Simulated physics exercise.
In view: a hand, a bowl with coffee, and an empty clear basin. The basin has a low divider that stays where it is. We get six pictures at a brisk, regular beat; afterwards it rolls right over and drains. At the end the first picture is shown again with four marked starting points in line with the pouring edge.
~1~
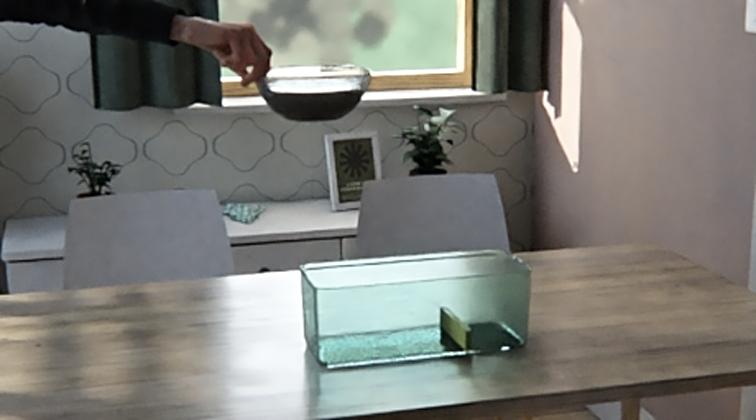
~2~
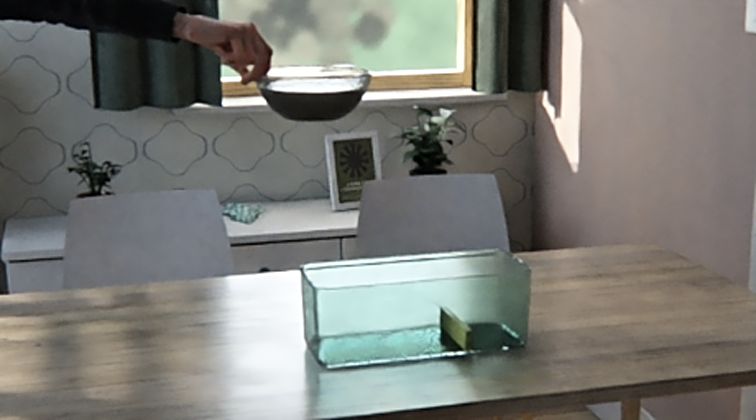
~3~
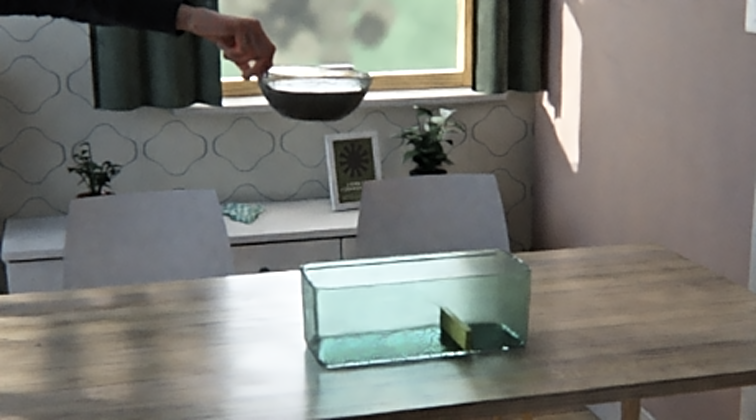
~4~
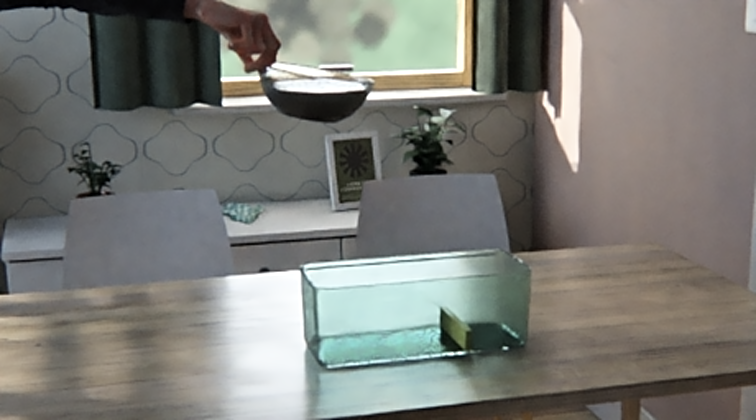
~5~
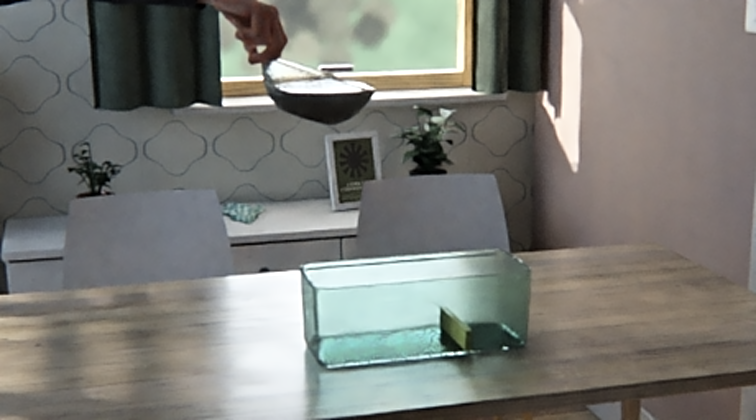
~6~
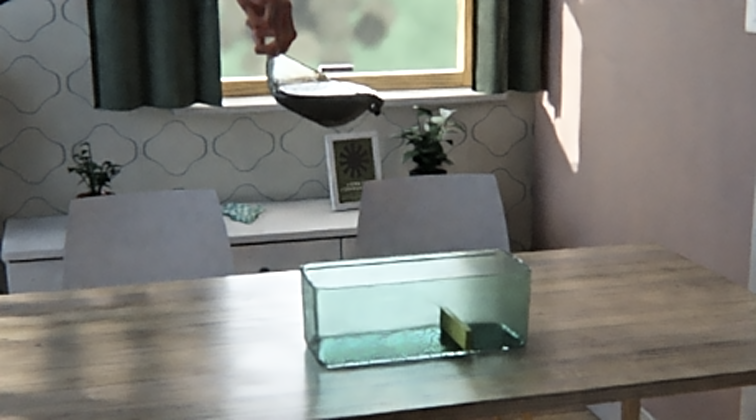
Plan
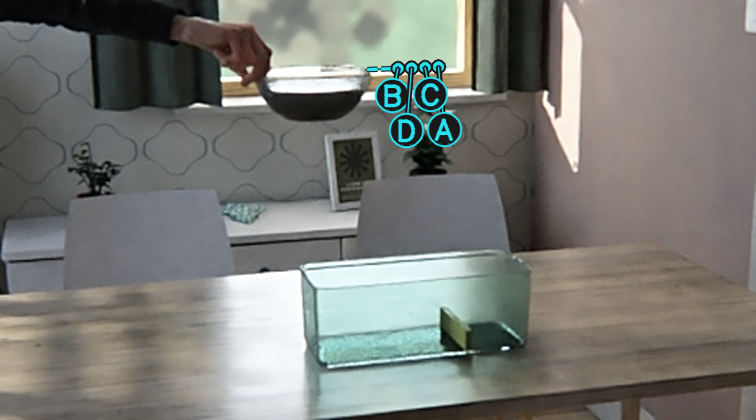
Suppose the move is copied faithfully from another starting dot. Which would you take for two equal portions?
Go for B.
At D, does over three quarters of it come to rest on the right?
No, it does not.
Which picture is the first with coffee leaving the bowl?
In picture 6.
On the marked copy, A at (438, 66); B at (398, 68); C at (425, 67); D at (411, 67).
With A, about 39 % ends left of the wall and 59 % right of it.
With B, about 49 % ends left of the wall and 49 % right of it.
With C, about 30 % ends left of the wall and 69 % right of it.
With D, about 36 % ends left of the wall and 62 % right of it.
